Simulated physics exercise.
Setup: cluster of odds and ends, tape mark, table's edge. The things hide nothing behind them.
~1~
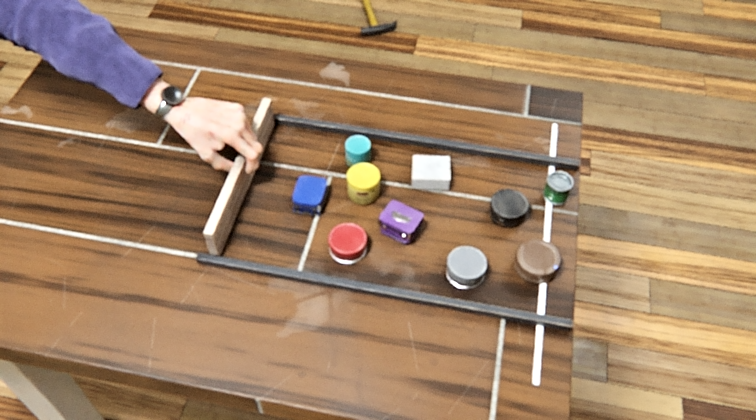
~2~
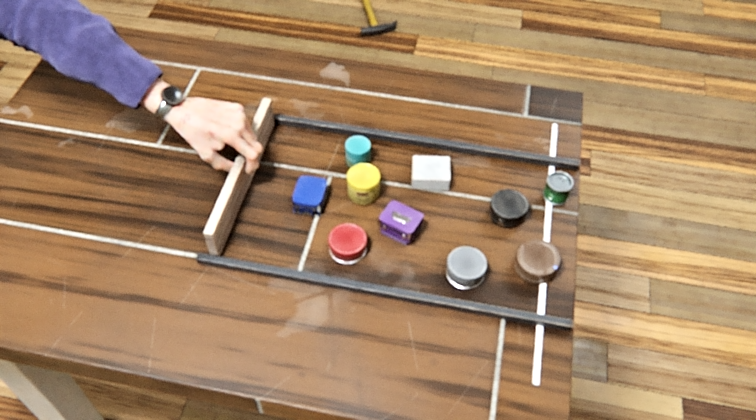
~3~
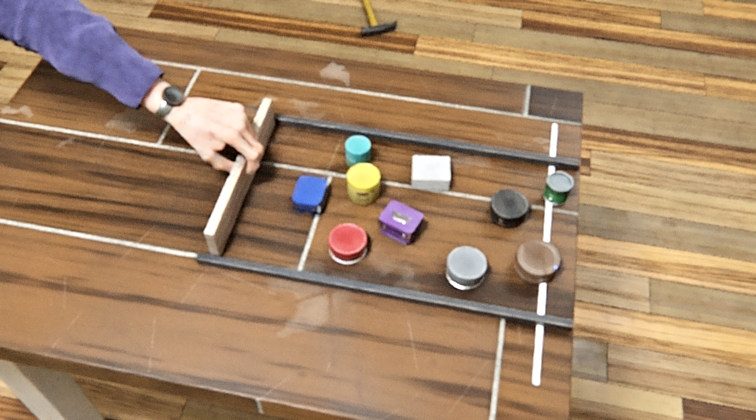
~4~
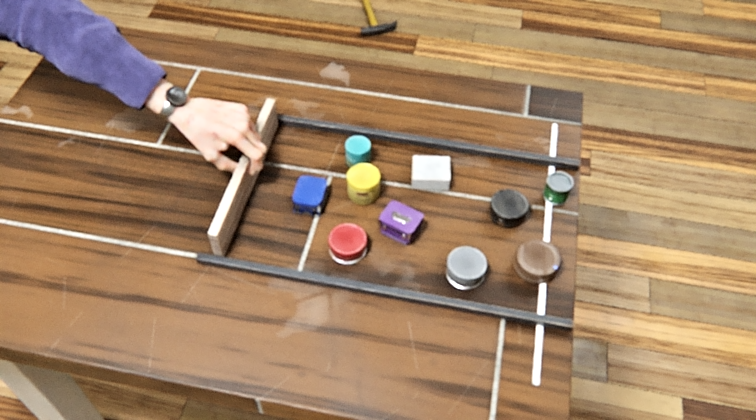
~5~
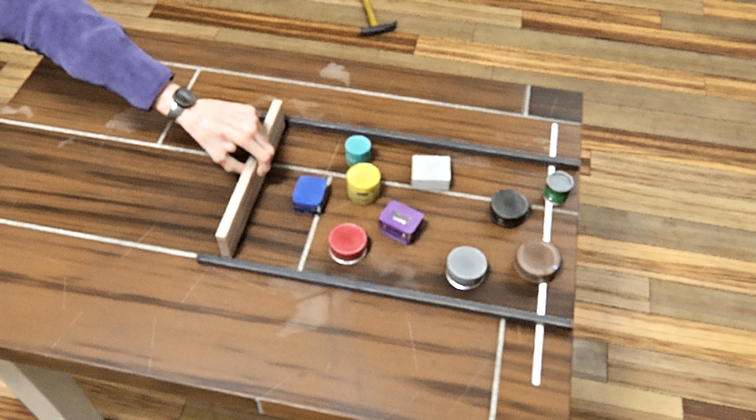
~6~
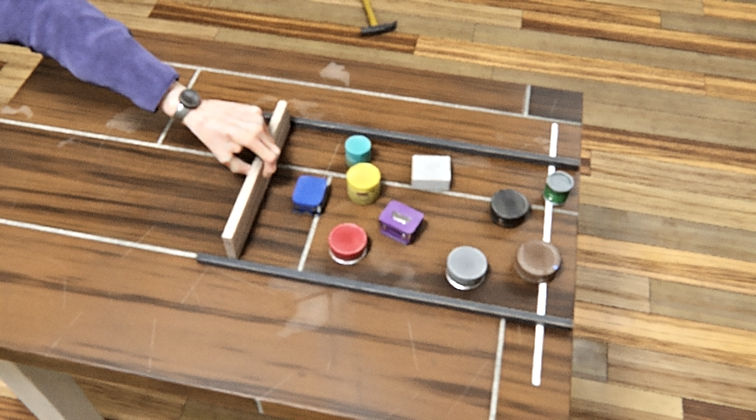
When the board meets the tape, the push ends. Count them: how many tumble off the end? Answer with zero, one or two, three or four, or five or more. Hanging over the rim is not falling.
Five or more.
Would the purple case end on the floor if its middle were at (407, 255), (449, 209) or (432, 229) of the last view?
Results in order - down; down; down.
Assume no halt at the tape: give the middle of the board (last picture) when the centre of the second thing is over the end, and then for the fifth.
I'd put it close to (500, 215) and later close to (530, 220).
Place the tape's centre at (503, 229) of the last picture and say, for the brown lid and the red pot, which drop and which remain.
Brown lid down, red pot still up.
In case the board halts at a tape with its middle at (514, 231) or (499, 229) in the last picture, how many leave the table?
You'd find 2 and then 1 on the floor.
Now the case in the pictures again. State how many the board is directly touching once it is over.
The count in contact is 4.
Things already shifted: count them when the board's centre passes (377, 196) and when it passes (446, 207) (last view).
6 at one spot and 7 at the other.
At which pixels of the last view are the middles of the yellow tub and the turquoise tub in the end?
Final pixels, roughly: (567, 211) for the first, (565, 184) for the other.
Early on, none off yet; green tin at rest near (558, 189); brown lid at rest near (537, 262); black tub at rest near (508, 209).
Finally, the number that fall off is five or more; lost, purple case, white block, grey pot, black tub, brown lid and green tin.
